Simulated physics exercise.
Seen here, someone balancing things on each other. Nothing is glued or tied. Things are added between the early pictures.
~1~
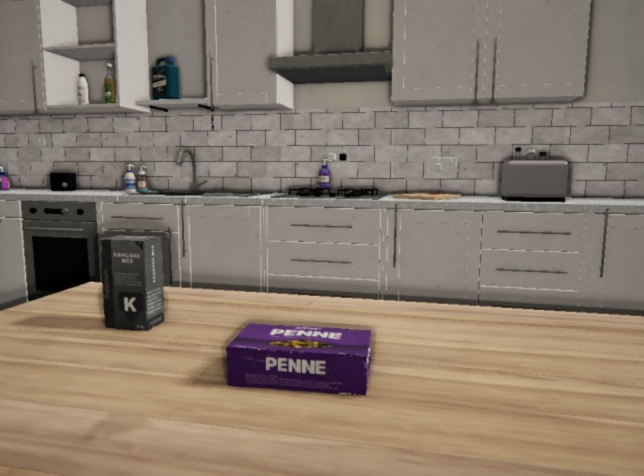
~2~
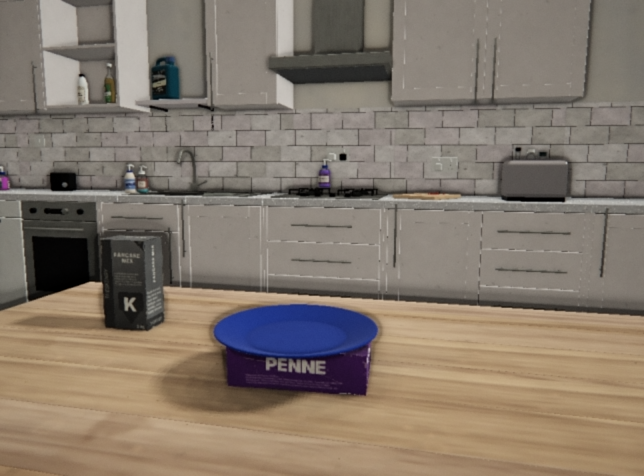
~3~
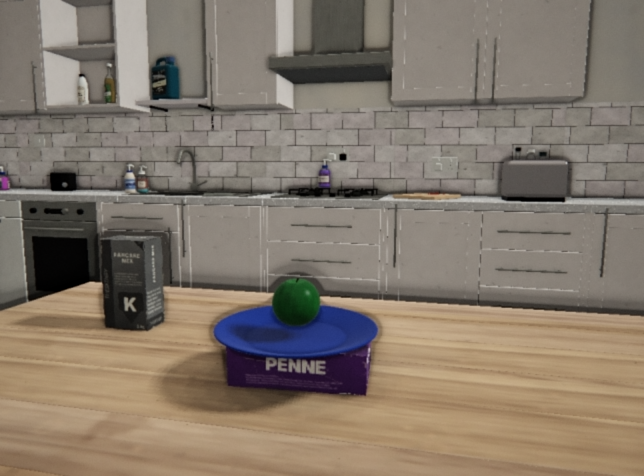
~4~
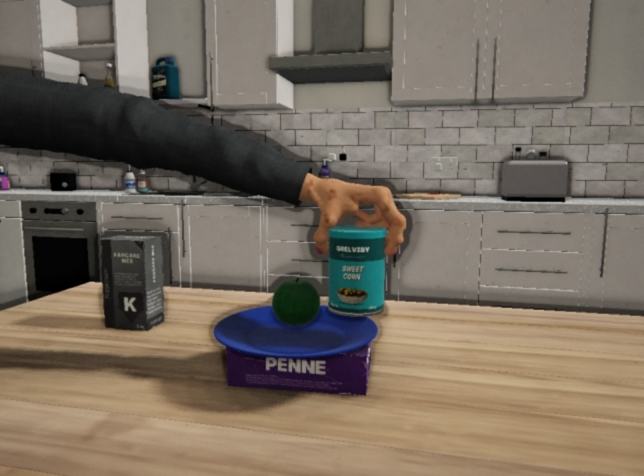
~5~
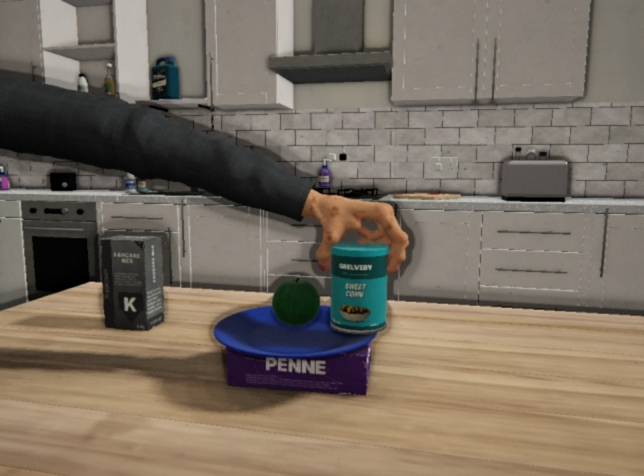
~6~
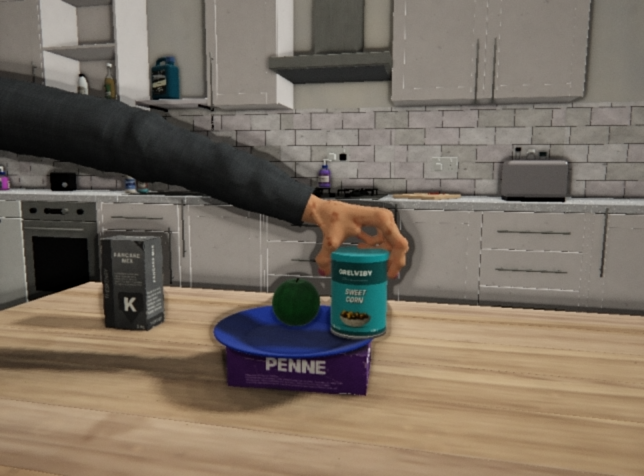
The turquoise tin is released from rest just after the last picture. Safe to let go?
As it turns out, it stays up.
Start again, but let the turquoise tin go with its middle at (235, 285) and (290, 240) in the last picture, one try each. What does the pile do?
First, it holds; second, it comes apart.
Then, 0.40 s after the last picture, nothing has stirred.
Then, 1.00 s after the last picture, turquoise tin resting near (359, 292).
At rest, all 5 in place. Seen from the same camera at the end, turquoise tin near (359, 292). The pile holds.
